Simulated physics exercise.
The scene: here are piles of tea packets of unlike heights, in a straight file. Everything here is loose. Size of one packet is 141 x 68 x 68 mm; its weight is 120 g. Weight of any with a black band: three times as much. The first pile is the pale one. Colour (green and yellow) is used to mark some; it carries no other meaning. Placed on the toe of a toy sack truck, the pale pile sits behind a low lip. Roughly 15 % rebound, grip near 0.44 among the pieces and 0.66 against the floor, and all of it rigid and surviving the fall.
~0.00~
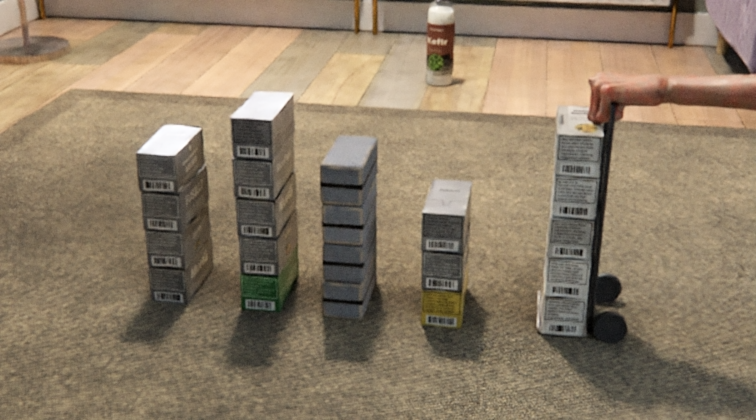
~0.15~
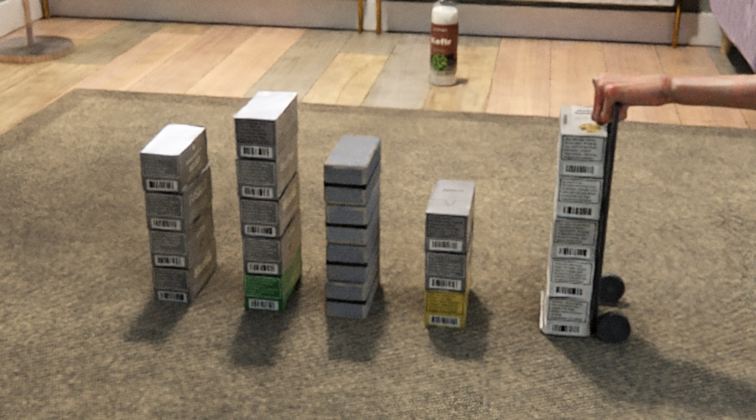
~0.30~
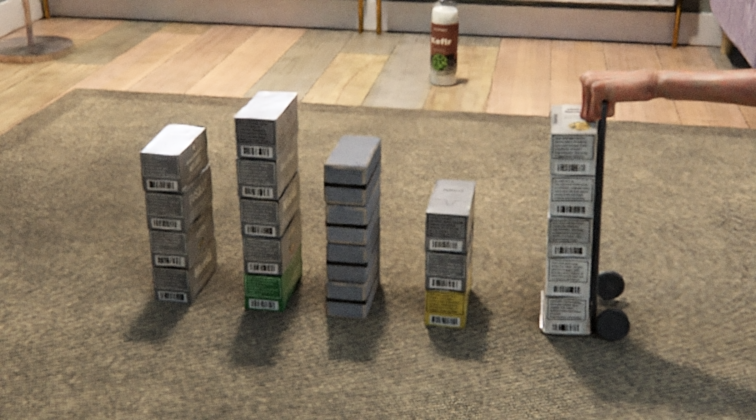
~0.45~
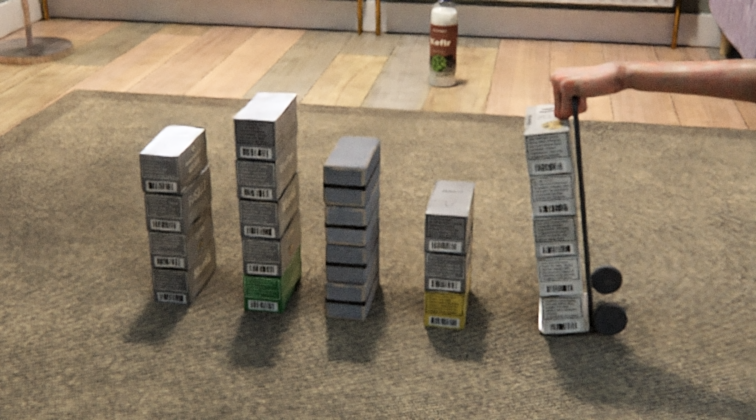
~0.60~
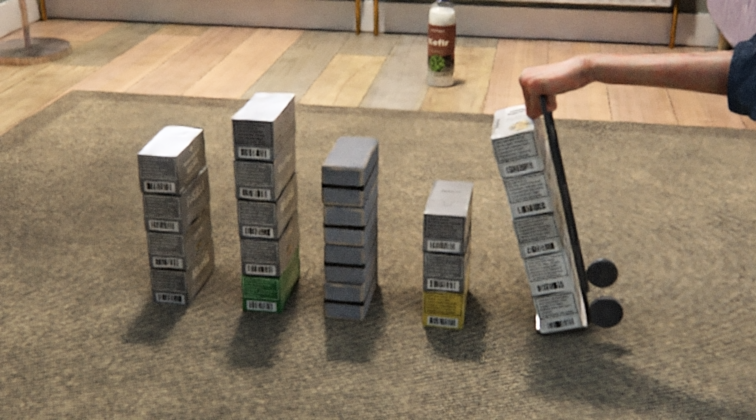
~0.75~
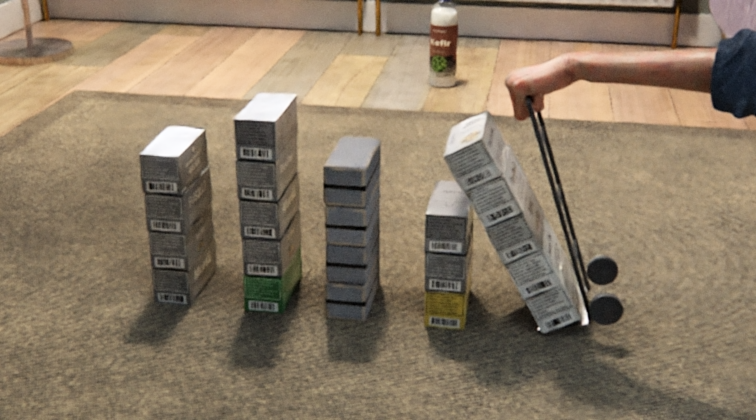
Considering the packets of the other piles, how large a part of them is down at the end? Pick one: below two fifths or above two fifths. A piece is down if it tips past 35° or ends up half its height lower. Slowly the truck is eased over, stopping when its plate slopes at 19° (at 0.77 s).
Below two fifths.
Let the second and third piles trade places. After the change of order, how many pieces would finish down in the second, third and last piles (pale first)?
After the swap, the second pile would have 0 down, the third 0 and the last 0.
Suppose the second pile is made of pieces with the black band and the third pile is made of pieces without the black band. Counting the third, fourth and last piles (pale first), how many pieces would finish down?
Result: Third pile 0, fourth pile 0, last pile 0.
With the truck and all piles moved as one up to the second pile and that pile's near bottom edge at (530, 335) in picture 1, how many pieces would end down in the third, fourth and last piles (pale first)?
Count of fallen pieces - third: 0; fourth: 0; last: 0.
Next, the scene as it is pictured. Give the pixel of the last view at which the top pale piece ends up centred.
End position: Near (395, 181) px.
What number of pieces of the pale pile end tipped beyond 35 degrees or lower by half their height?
The total comes to 5.
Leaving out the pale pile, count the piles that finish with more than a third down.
Total count: 0.
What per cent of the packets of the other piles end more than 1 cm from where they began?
The shifted ones make up 10 per cent.
After 0.81 s, 5 of the pale pile down; none of the 16 other packets down, 1 disturbed.
After 0.88 s, 5 of the pale pile down; none of the 16 other packets down, 3 disturbed; yellow packet 5° from how it stood.
After 1.04 s, 5 of the pale pile down; none of the 16 other packets down, 4 disturbed; yellow packet 16° from how it stood.
After 1.26 s, 5 of the pale pile down; none of the 16 other packets down, 4 disturbed; yellow packet 4° from how it stood.
In the end (1.8 s), 5 of the pale pile down; none of the 16 other packets down, 3 disturbed; yellow packet unmoved; green packet unmoved. That is 0 per cent. From the last view, middles, yellow packet near (447, 290), green packet near (273, 276).
